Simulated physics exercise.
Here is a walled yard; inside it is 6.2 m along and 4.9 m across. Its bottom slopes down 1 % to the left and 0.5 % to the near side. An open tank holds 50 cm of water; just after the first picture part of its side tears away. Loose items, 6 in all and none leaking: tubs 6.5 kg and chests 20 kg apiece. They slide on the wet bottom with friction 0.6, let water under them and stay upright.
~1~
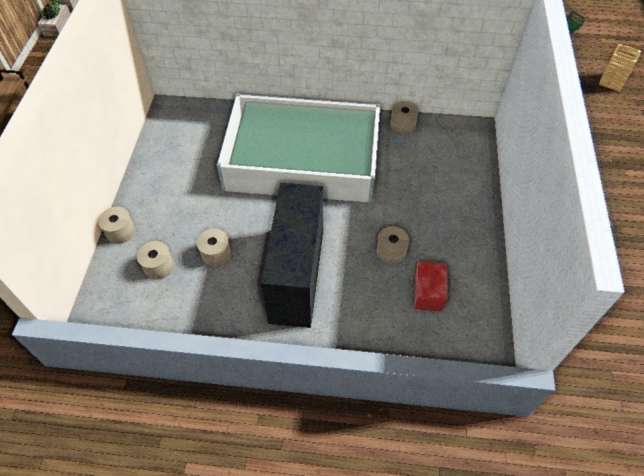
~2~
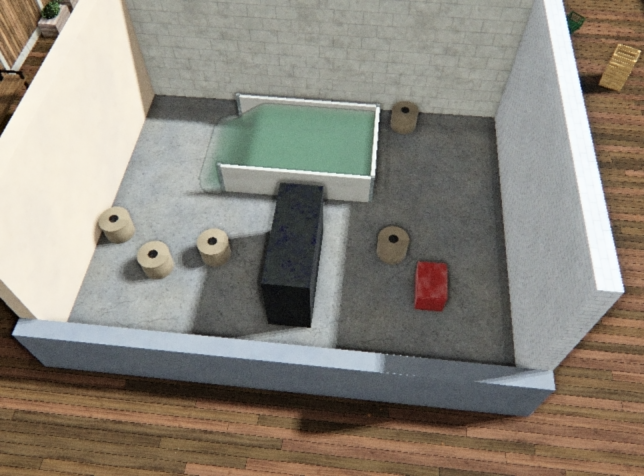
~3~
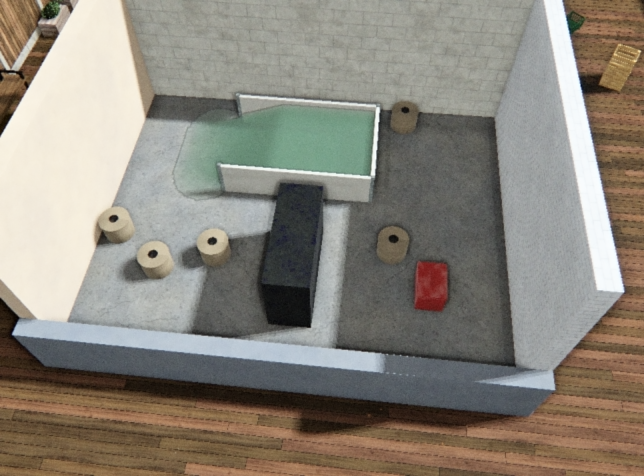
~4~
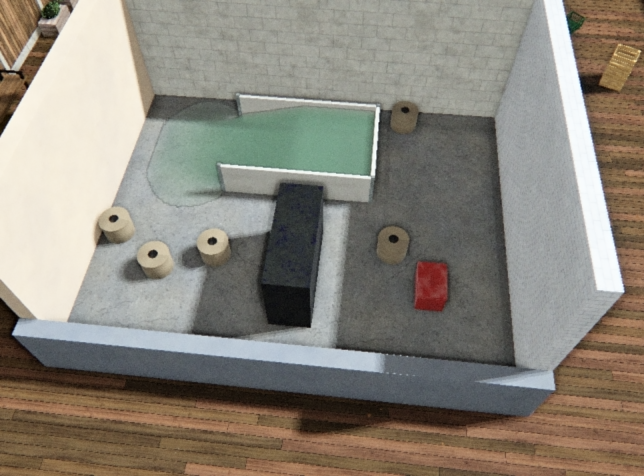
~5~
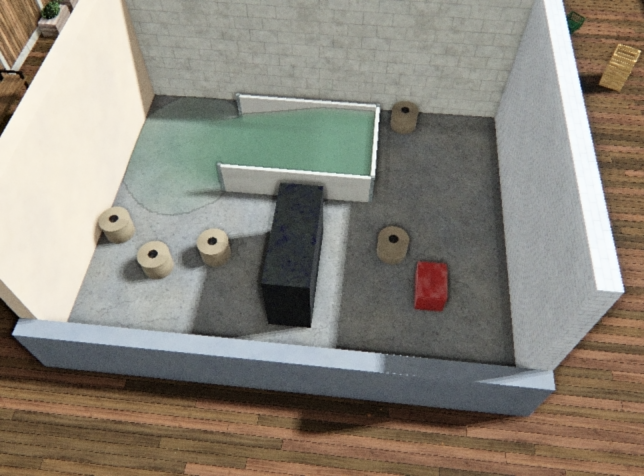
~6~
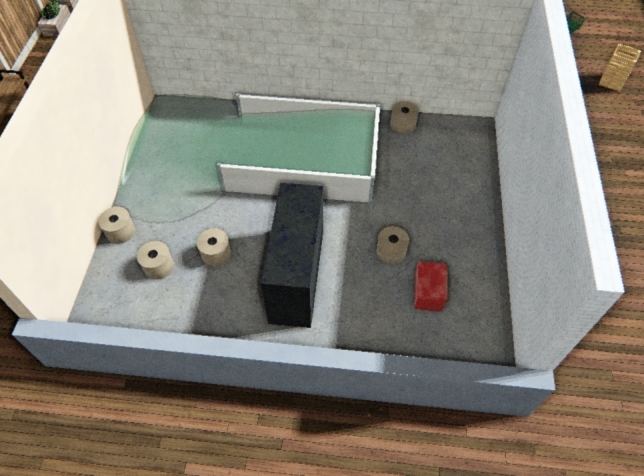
Green water pours out through the open left side of a white-walled tank, spreads across the grey floor of a walled yard and reaches the left wall, while the tan tubs, the red chest and a tall dark block stay still.
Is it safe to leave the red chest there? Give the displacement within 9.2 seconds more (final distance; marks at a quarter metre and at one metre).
The red chest holds its place.
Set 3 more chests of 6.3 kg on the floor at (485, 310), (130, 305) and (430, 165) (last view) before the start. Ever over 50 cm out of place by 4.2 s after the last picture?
In that order: Short of it, more, less.
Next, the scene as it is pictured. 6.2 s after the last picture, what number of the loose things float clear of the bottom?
At that moment 4.
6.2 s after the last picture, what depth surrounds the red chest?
Roughly 5 cm.
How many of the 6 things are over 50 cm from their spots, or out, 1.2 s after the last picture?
By then 1.
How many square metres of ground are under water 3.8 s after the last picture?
Roughly 19 m2.
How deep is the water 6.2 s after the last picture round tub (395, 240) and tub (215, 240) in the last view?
Roughly 2 and 6 cm.
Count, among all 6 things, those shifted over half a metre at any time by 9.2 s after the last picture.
That makes 5.
Then, 1.2 s after the last picture the red chest is near (433, 280), 0.0 m from its start, aground; 0 afloat.
Then, 3.8 s after the last picture the red chest is near (433, 280), 0.0 m from its start, aground; 1 afloat.
Then, 6.2 s after the last picture the red chest is near (433, 280), 0.0 m from its start, aground; 4 afloat.
Then, 9.2 s after the last picture the red chest is near (433, 280), 0.0 m from its start, aground; 5 afloat.
